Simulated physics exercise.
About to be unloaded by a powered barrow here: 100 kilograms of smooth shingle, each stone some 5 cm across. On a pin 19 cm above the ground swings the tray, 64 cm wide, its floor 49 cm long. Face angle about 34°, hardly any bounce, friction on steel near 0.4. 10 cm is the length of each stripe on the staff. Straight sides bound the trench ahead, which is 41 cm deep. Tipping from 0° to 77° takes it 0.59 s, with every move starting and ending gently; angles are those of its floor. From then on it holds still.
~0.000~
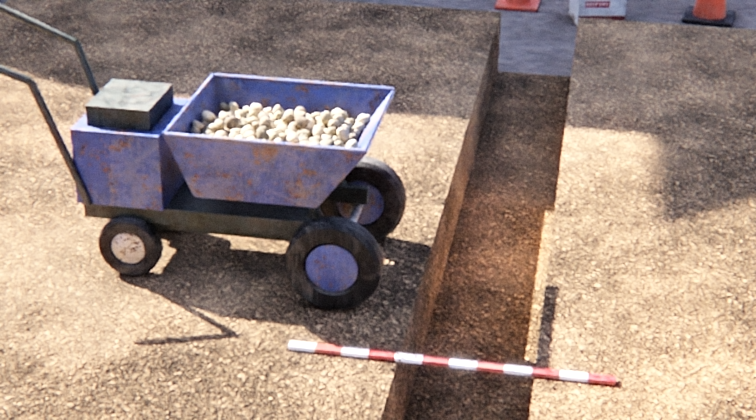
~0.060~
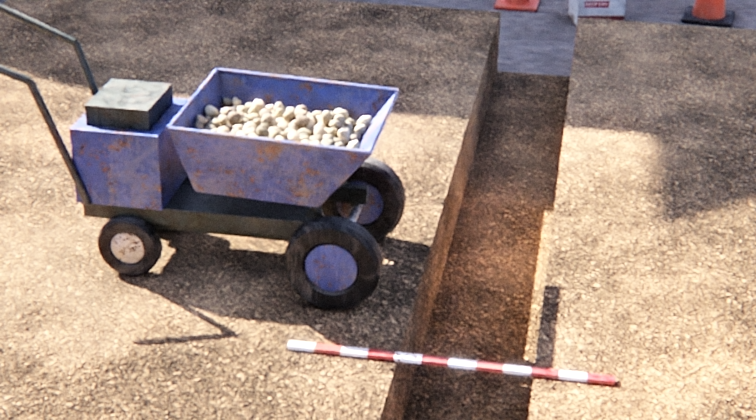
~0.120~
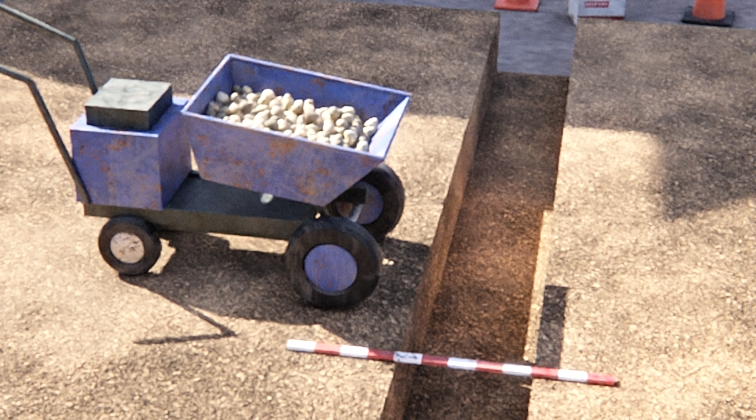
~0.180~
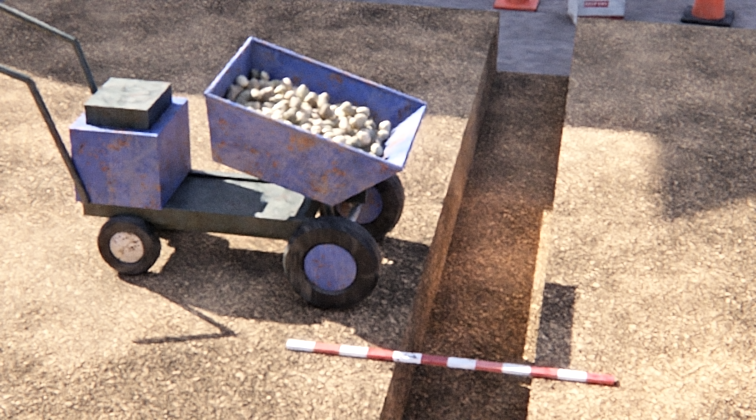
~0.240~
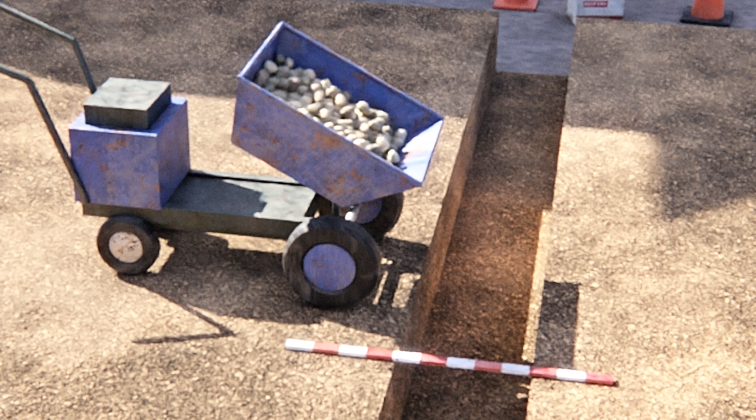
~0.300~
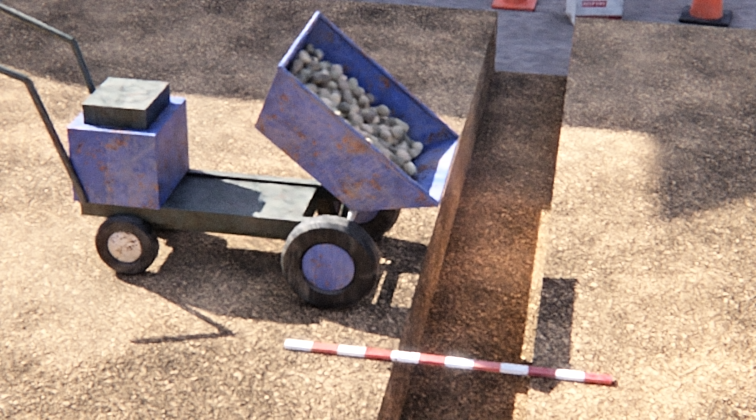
A blue powered barrow standing beside a straight-sided trench, its stone-filled tray tilting steeply forward to the right as the stones shift.
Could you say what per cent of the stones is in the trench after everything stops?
I would put it at 62 per cent.
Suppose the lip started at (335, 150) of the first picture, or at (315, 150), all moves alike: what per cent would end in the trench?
Around 85% for the first place and 95% for the second.
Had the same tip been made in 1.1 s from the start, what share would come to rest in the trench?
I'd put it at roughly 80 per cent.
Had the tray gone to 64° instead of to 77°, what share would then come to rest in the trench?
Some 65% would finish there.
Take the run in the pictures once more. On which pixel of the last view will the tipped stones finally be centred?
Near (522, 361).
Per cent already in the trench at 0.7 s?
Roughly 35% by that time.
After 0.4 s the floor is at 65°; 100 % in the tray; the foremost stones are at (448, 215).
After 0.7 s the floor is at 77°; 60 % in the tray, 36 % in the trench, 4 % past the trench; the foremost stones are at (557, 282).
After 1.0 s the floor is at 77°; 4 % in the tray, 58 % in the trench, 38 % past the trench; the foremost stones are past the picture's edge.
After 3.0 s the floor is at 77°; 0 % in the tray, 62 % in the trench, 38 % past the trench; the foremost stones are past the picture's edge.
